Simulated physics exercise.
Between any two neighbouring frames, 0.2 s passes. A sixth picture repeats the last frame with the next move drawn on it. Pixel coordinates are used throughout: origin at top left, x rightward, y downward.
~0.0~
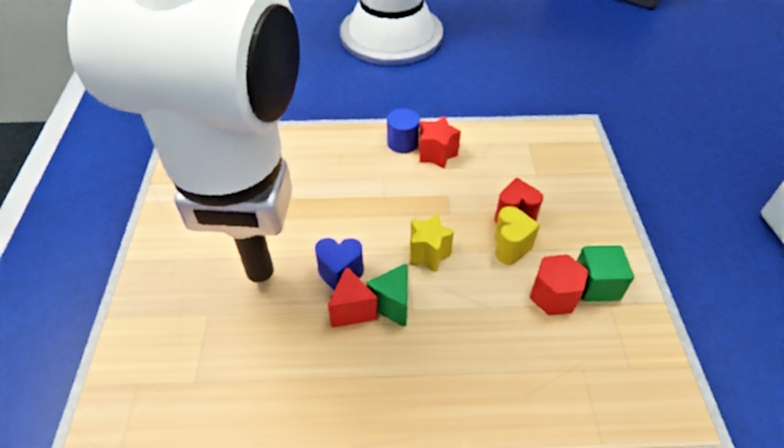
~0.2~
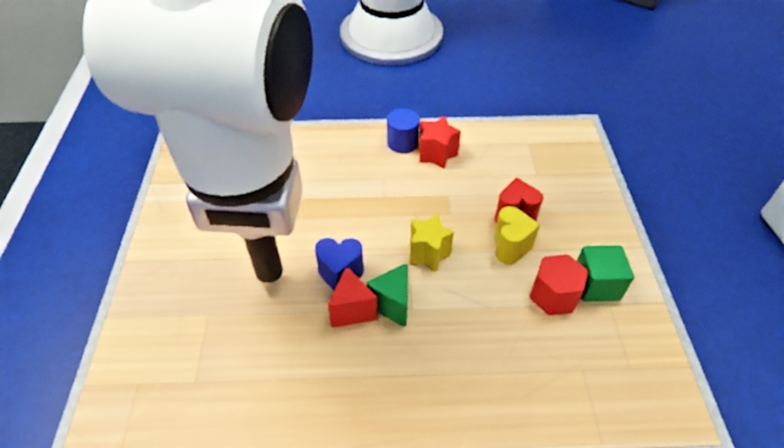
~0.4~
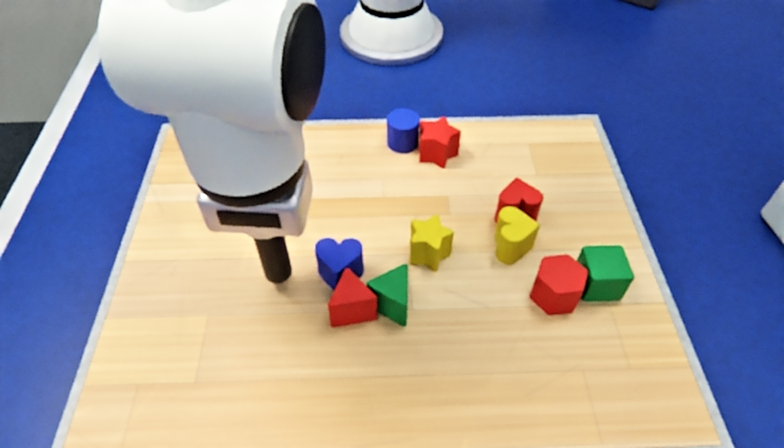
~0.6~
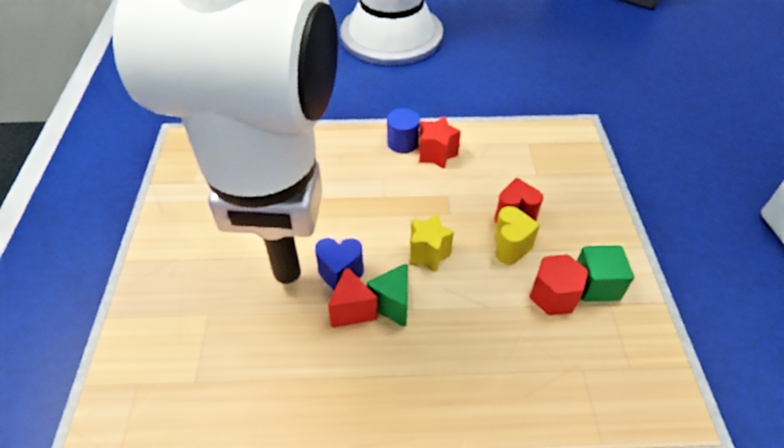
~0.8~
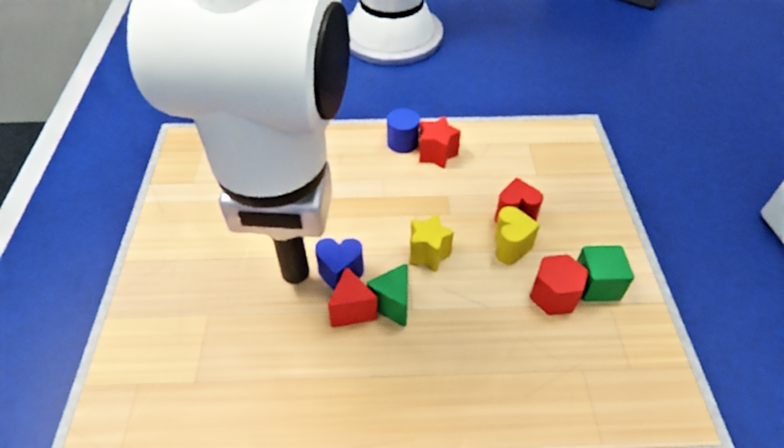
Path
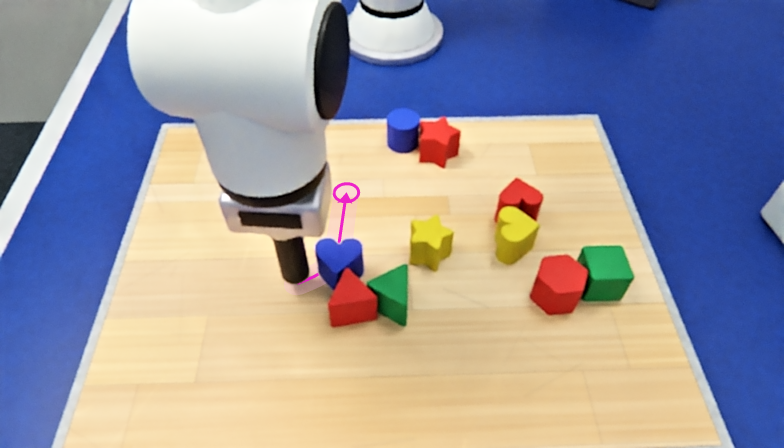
A white robot arm moves its black peg slowly right toward the still blue heart block.
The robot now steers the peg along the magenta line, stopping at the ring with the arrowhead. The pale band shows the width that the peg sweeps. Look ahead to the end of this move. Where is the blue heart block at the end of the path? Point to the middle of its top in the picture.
Located at (362, 242).
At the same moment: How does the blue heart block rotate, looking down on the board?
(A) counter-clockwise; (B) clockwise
That would be B.
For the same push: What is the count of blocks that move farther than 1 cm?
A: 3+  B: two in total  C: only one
C.
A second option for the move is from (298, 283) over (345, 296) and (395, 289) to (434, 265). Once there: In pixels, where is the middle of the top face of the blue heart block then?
I'd expect the centre of its top face to be at (363, 245).
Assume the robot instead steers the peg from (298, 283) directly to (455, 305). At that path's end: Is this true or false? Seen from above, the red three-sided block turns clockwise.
True
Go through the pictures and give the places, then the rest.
The first frame shows peg's lower end (260, 271); blue heart block (338, 251); red three-sided block (350, 289).
The second frame shows peg (269, 272); blocks still.
The third frame shows peg (278, 272); blocks still.
The fourth frame shows peg (287, 272); blocks still.
The fifth frame shows peg (296, 273); blue heart block (338, 251); red three-sided block (350, 289).
Drawn move, from (298, 283) via (334, 259) and (342, 224), ending at (346, 193).
On the path given first. One third of the way, peg (333, 248); blue heart block (362, 243), turned 50° clockwise.
Two thirds of the way, peg (341, 213); blue heart block (362, 242), turned 55° clockwise.
At the end, peg (345, 182); blue heart block (362, 242), turned 55° clockwise; red three-sided block still.
